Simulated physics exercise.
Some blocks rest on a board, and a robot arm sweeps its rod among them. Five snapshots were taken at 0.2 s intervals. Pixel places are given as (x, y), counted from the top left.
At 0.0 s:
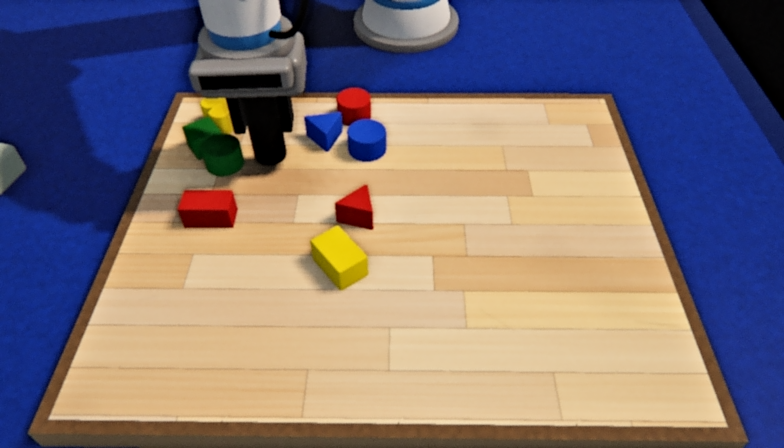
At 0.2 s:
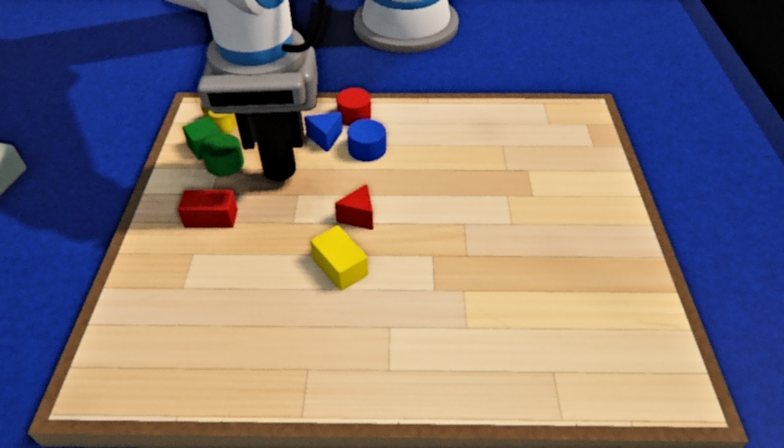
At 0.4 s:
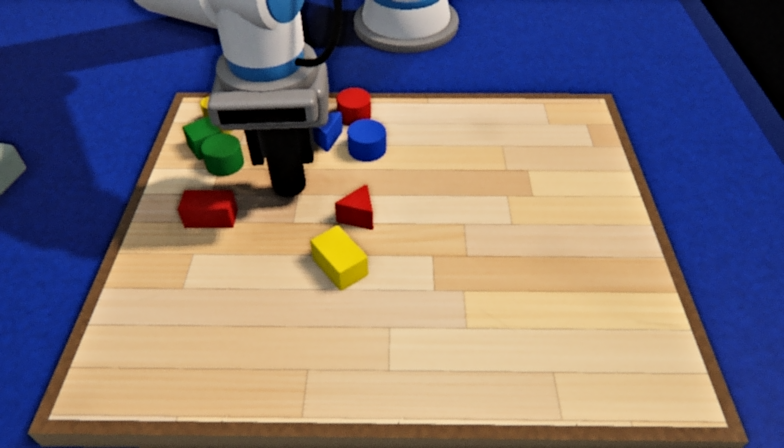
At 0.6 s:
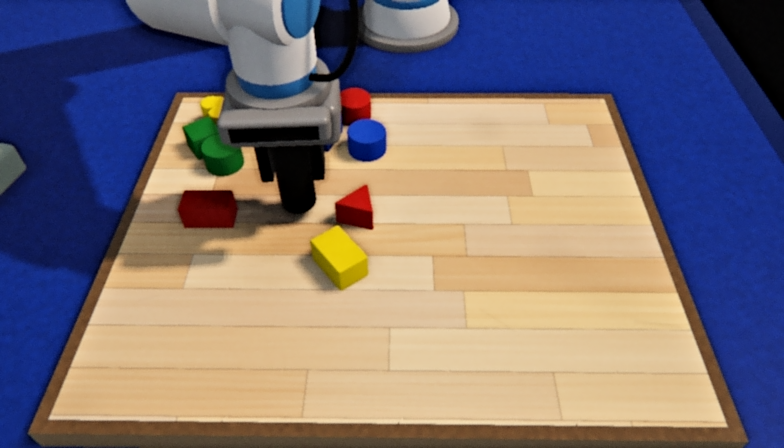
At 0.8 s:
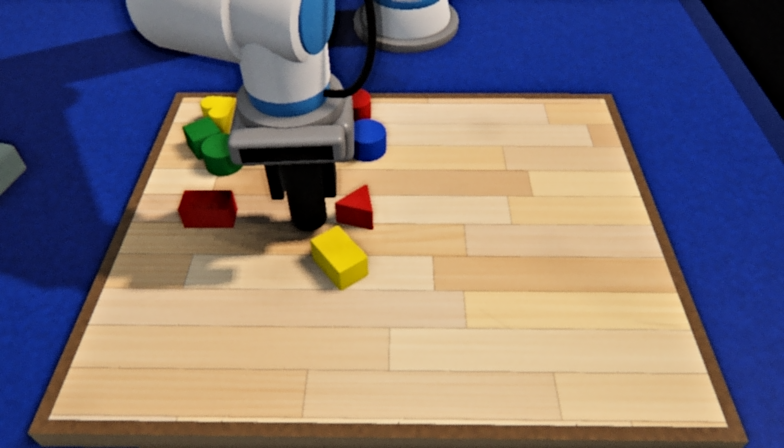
Robot arm moving its black rod down and slightly right across a wooden board, between red and yellow blocks lying still.
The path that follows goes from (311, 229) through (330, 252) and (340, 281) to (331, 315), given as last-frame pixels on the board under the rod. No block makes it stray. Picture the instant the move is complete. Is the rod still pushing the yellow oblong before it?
It seems not.
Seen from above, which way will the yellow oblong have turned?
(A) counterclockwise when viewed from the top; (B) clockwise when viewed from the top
A: Counterclockwise when viewed from the top.
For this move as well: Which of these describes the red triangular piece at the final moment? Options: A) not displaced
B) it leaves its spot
The one that fits is A, not displaced.
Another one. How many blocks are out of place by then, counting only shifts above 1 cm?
In total, one block gets moved by over 1 cm.
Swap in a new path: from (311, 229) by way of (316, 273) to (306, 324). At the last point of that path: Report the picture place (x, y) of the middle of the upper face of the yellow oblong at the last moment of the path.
Near (362, 274).
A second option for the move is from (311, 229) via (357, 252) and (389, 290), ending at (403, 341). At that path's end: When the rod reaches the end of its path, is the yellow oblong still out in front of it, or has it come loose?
Expect to find it next to or behind the rod.
What follows on the original path. One third of the way, rod at (329, 244); yellow oblong at (351, 264).
Two thirds of the way, rod at (339, 273); yellow oblong at (367, 293).
At the end, rod at (329, 306); yellow oblong at (376, 308), turned 35° anticlockwise; red triangular piece in place.
